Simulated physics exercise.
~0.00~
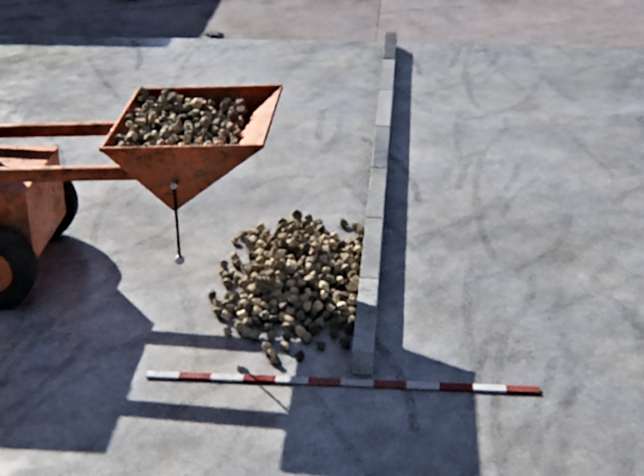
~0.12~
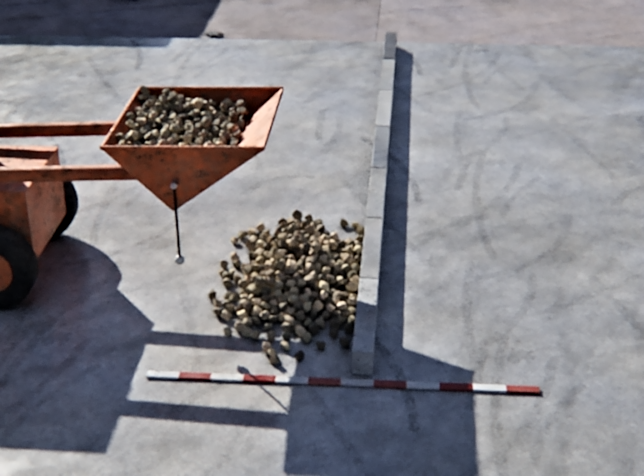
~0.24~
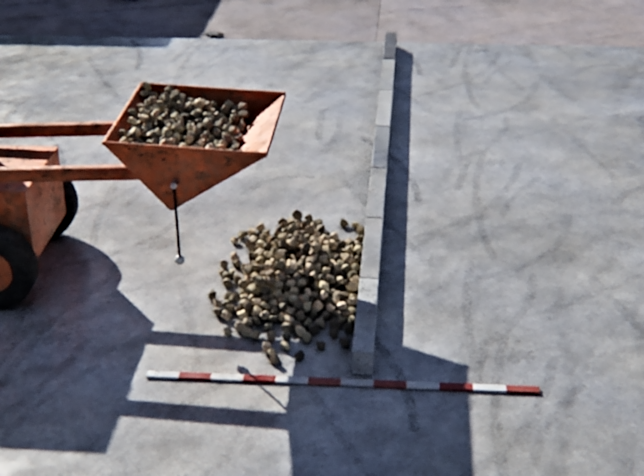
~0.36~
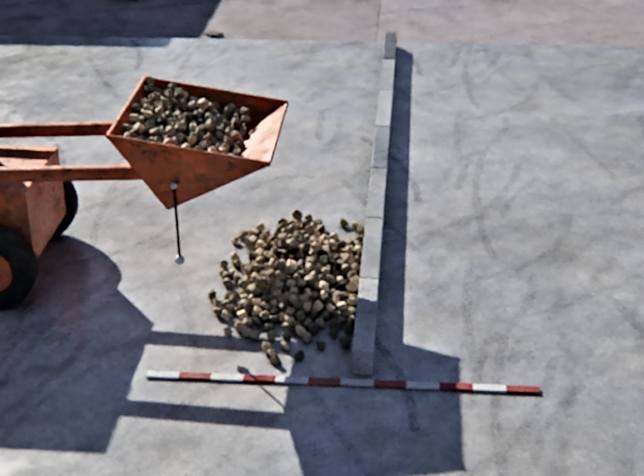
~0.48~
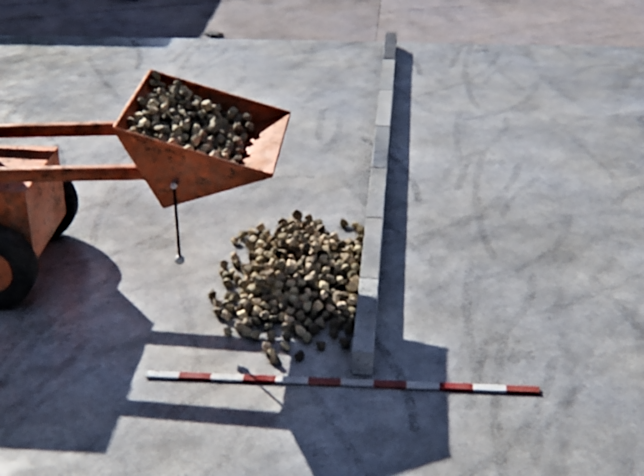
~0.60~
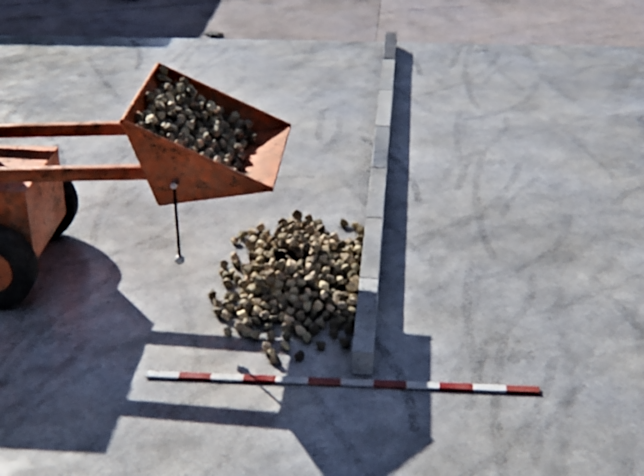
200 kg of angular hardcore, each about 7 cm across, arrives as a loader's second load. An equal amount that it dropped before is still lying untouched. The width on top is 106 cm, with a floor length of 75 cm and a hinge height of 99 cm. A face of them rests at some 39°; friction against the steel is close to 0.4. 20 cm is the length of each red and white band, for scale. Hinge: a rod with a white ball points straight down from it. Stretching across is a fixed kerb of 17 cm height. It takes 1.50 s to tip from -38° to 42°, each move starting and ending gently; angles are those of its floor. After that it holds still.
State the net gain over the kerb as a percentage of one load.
0 %.
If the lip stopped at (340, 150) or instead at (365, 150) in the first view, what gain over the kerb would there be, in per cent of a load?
First some 15, then 55 per cent.
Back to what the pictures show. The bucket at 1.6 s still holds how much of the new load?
Still inside: Some 45 %.
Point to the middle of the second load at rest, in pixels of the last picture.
They end up centred around (284, 260).
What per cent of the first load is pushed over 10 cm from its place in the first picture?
The answer is about 0 per cent.
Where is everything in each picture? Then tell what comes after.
The bucket is at -38°, its lip at (263, 147); the top of the load is at (164, 100). The earlier load is highest near (295, 250), 21 cm above ground level, 100 % on this side of the kerb, in the first frame.
Lip at (264, 149), floor tilted -37°, highest stones at (158, 99); the stones move at 0.1 m/s on average, in the second frame.
Lip at (267, 155), floor tilted -33°, highest stones at (160, 96); the stones move at 0.1 m/s on average, in the third frame.
Lip at (270, 164), floor tilted -26°, highest stones at (161, 94); the stones move at 0.2 m/s on average, in the fourth frame.
The bucket is at -19°, its lip at (272, 176); the top of the load is at (163, 90); the stones move at 0.2 m/s on average, in the fifth frame.
Lip at (273, 190), floor tilted -10°, highest stones at (163, 86); the stones move at 0.2 m/s on average, in the sixth frame.
After 1.1 s the floor is at 29°; in per cent of one load, 100 in the bucket, 100 on this side of the kerb; the foremost stones are at (357, 276).
After 1.6 s the floor is at 42°; in per cent of one load, 43 in the bucket, 157 on this side of the kerb; the foremost stones are at (357, 276).
After 2.0 s the floor is at 42°; in per cent of one load, 4 in the bucket, 196 on this side of the kerb; the foremost stones are at (356, 279).
After 4.4 s the floor is at 42°; in per cent of one load, 0 in the bucket, 200 on this side of the kerb; the foremost stones are at (356, 279). Net gain over the kerb, 0.
